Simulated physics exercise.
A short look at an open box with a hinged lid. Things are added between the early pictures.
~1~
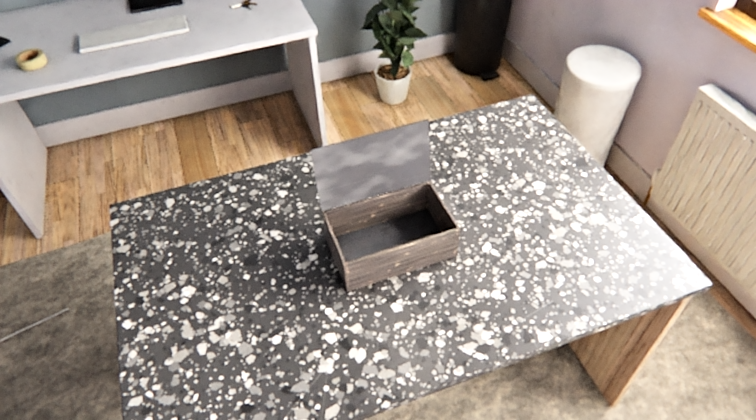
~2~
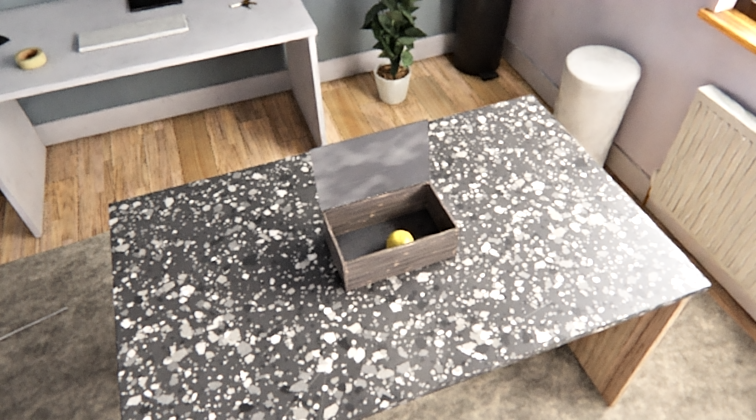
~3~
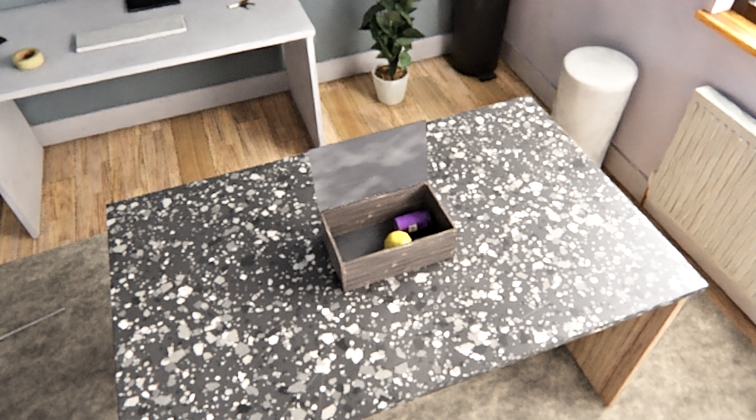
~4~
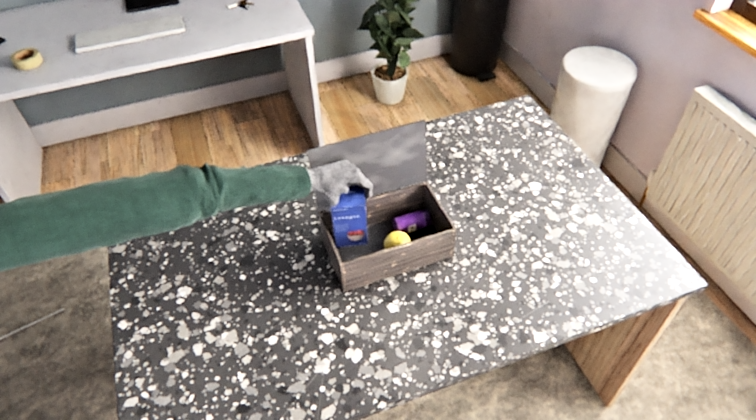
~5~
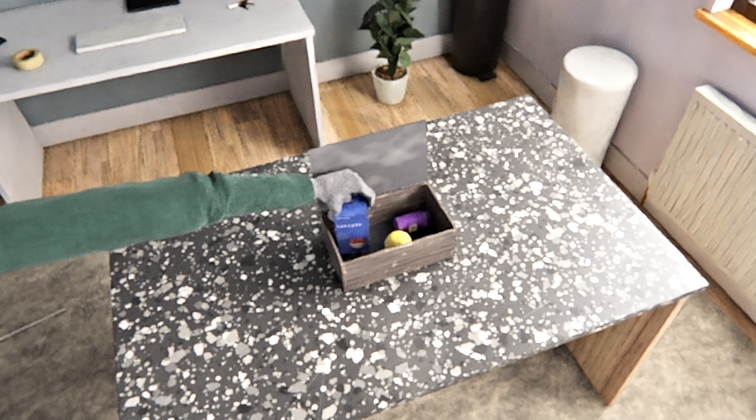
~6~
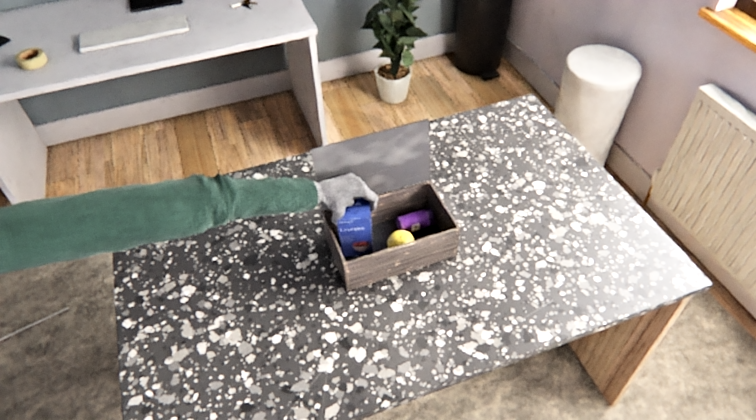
A yellow ball appears in an empty, open wooden box on a speckled table, and then a purple object appears beside it. A gloved hand on a green-sleeved arm, reaching in from the left, holds a blue carton at the box's left side and lowers it slightly inside, still gripping its top.
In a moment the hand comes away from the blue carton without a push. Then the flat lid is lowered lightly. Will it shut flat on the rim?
The lid stays ajar.
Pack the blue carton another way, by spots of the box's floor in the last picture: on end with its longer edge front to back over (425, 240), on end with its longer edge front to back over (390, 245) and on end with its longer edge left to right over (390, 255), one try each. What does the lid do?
First, it is held up; second, it shuts flat; third, it sits on the rim.
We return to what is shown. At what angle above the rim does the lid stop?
About 50°.
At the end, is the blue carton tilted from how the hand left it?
The blue carton keeps its pose.
Then, 1.00 s after the last picture, lid starting down.
Then, 1.40 s after the last picture, lid 73° above the rim.
Then, 1.90 s after the last picture, lid 57° above the rim.
At rest, lid 52° above the rim; all 3 in place. Seen from the same camera at the end, blue carton near (354, 232).
